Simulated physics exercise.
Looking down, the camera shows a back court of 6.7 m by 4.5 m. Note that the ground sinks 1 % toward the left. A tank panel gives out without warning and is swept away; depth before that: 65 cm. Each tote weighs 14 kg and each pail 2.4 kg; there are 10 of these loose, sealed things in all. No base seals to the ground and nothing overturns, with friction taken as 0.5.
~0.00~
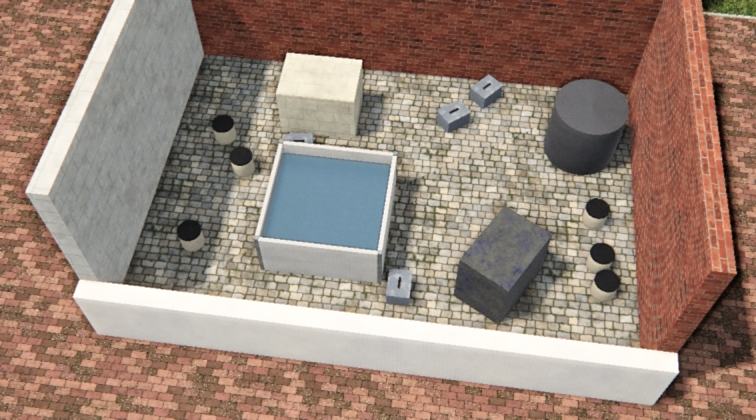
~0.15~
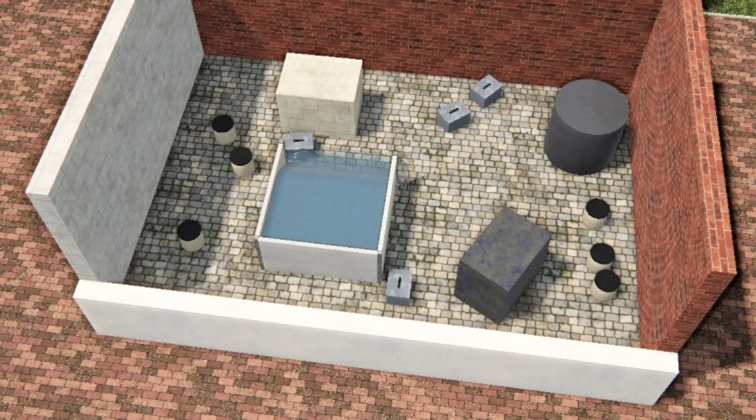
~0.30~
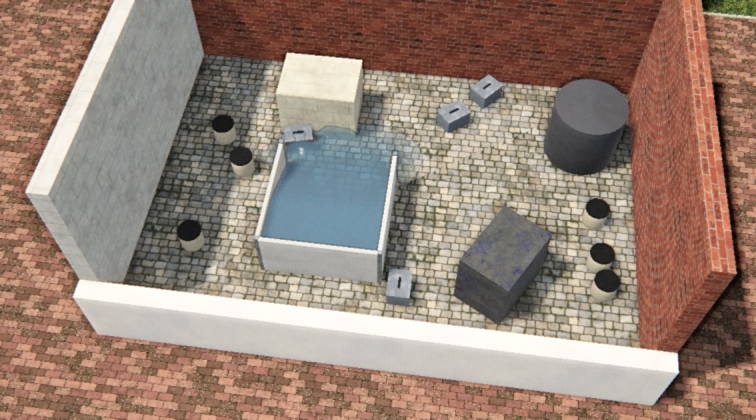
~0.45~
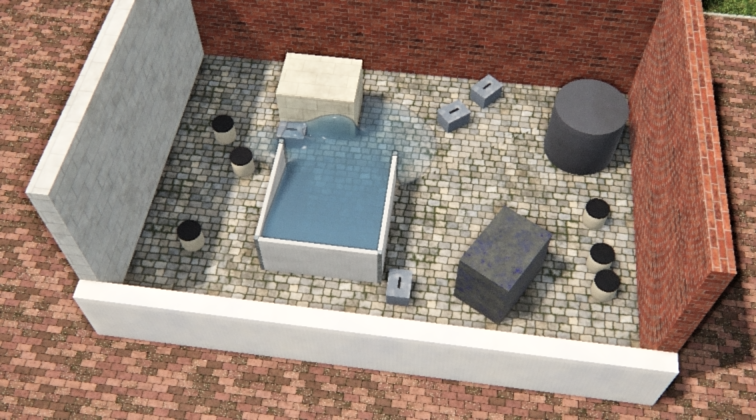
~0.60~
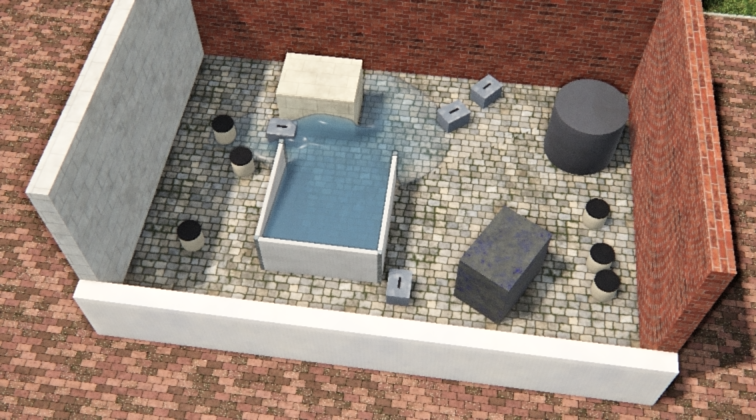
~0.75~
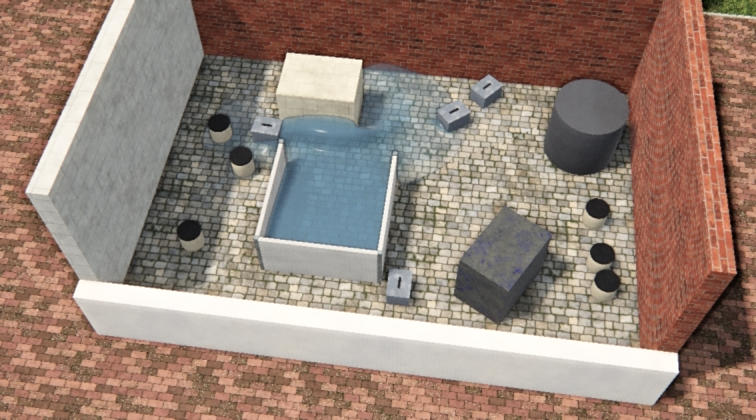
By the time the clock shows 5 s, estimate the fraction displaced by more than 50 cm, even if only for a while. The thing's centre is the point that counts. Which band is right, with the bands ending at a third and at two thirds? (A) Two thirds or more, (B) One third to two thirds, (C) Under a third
A.
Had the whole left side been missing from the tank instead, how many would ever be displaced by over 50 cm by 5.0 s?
So the tally would be 5.
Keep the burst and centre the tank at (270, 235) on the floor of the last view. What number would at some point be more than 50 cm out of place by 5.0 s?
In that case the number is 8.
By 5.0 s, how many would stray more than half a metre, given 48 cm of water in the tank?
So the tally would be 5.
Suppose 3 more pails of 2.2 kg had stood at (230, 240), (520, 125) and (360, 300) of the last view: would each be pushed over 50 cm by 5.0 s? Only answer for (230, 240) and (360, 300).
Respectively: Doesn't reach it; doesn't reach it.
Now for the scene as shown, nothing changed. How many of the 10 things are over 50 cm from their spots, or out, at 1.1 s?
2.
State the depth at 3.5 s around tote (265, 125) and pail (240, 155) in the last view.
9 and 2 cm.
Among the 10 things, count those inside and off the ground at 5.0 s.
The number is 6.
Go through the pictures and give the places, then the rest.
In the first frame, a tote at (299, 141) rests on the ground; a pail at (223, 123), on the bottom; water covers 2.3 m2; 0 of 10 have shifted.
In the second frame, a tote at (299, 141), on the bottom; a pail at (223, 123) rests on the ground; water covers 3.2 m2; 0 of 10 have shifted.
In the third frame, a tote at (298, 133), on the bottom, 17 cm from its start; a pail at (223, 123), on the bottom; water covers 4.1 m2; 1 of 10 have shifted.
In the fourth frame, a tote at (292, 130) rests on the ground, 25 cm from its start; a pail at (223, 123) rests on the ground; water covers 4.9 m2; 1 of 10 have shifted.
In the fifth frame, a tote at (282, 127) rests on the ground, 35 cm from its start; a pail at (223, 123) rests on the ground; 5.9 m2 under water; 1 of 10 have shifted.
In the sixth frame, a tote at (267, 125), on the bottom, 55 cm from its start; a pail at (219, 123) rests on the ground, 6 cm from its start; water covers 6.8 m2; 2 of 10 have shifted.
After 1.1 s 2 of 10 are over 50 cm from their spots; 0 afloat.
After 2.2 s 5 of 10 are over 50 cm from their spots; 2 afloat.
After 3.5 s 5 of 10 are over 50 cm from their spots; 3 afloat.
After 5.0 s 9 of 10 are over 50 cm from their spots, and 9 have been at some point; 6 afloat.
